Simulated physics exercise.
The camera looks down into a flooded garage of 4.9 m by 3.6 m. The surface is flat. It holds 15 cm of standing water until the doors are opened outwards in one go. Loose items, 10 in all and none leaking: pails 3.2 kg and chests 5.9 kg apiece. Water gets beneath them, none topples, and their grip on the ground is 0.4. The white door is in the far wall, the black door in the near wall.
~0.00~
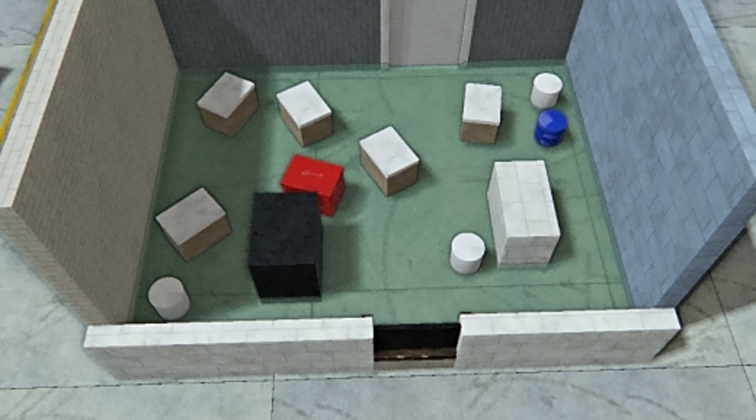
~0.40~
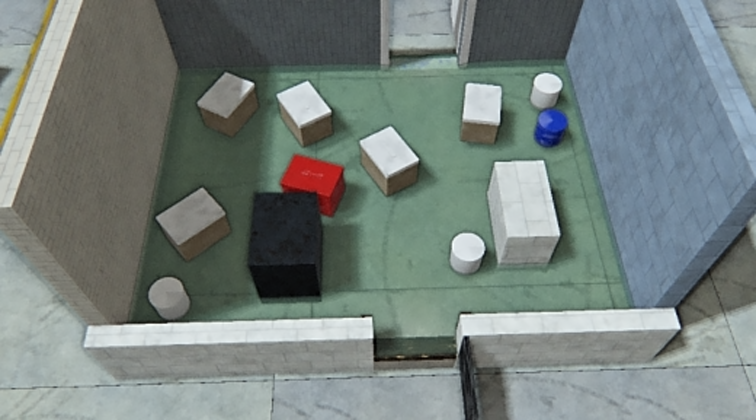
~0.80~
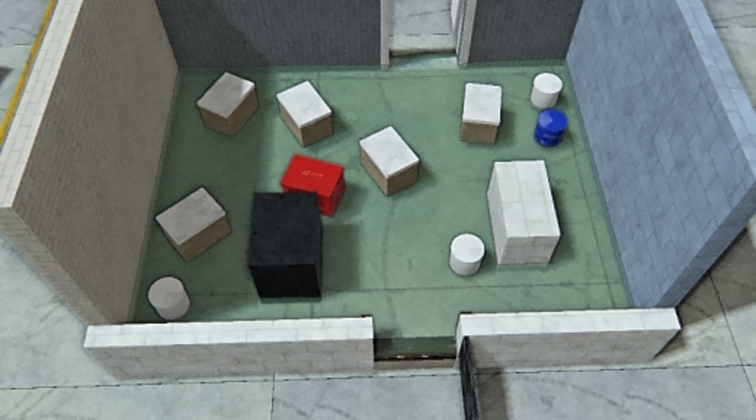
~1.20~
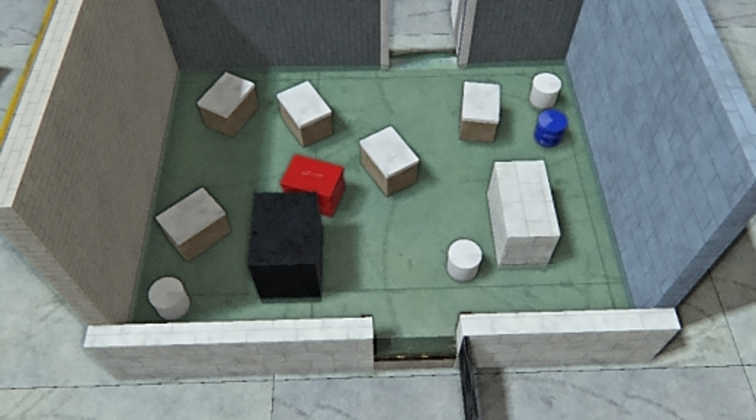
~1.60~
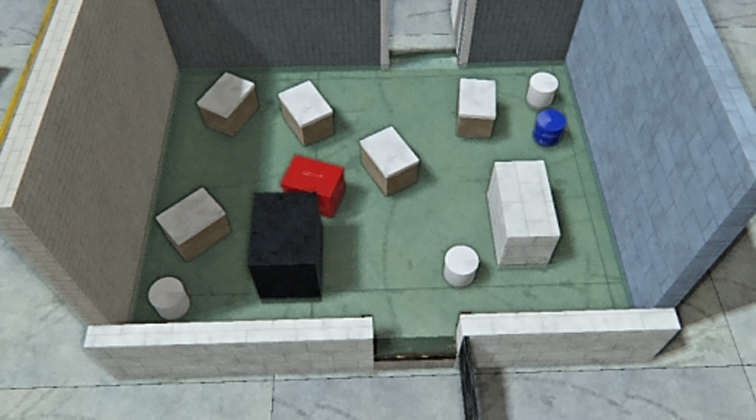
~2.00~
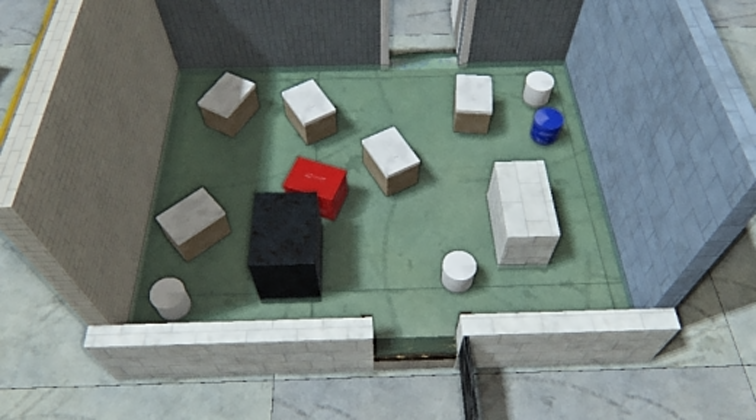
A walled room's far and near doors open, then several pails and boxes shift slightly.
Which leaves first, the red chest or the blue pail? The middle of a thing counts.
The red one.
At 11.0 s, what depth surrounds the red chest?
About 9 cm.
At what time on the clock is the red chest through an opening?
Near 13.5 s.
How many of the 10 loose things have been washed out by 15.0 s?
I count 5.
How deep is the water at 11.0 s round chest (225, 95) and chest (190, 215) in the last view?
About 9 and 9 cm.
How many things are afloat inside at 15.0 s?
5 of them.
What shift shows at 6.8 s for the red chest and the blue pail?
About 80 and 30 cm.
After 3.0 s the red chest is near (330, 181), 0.2 m from its start, afloat; the blue pail is near (543, 112), 0.2 m from its start, afloat; 0 of 10 are out; 10 afloat.
After 6.8 s the red chest is near (377, 205), 0.7 m from its start, afloat; the blue pail is near (542, 105), 0.3 m from its start, afloat; 1 of 10 are out; 9 afloat.
After 11.0 s the red chest is near (391, 261), 1.3 m from its start, afloat; the blue pail is near (522, 96), 0.5 m from its start, afloat; 2 of 10 are out; 8 afloat.
After 15.0 s the red chest has gone out (at 13.4 s); the blue pail is near (504, 84), 0.8 m from its start, afloat; 5 of 10 are out; 5 afloat.
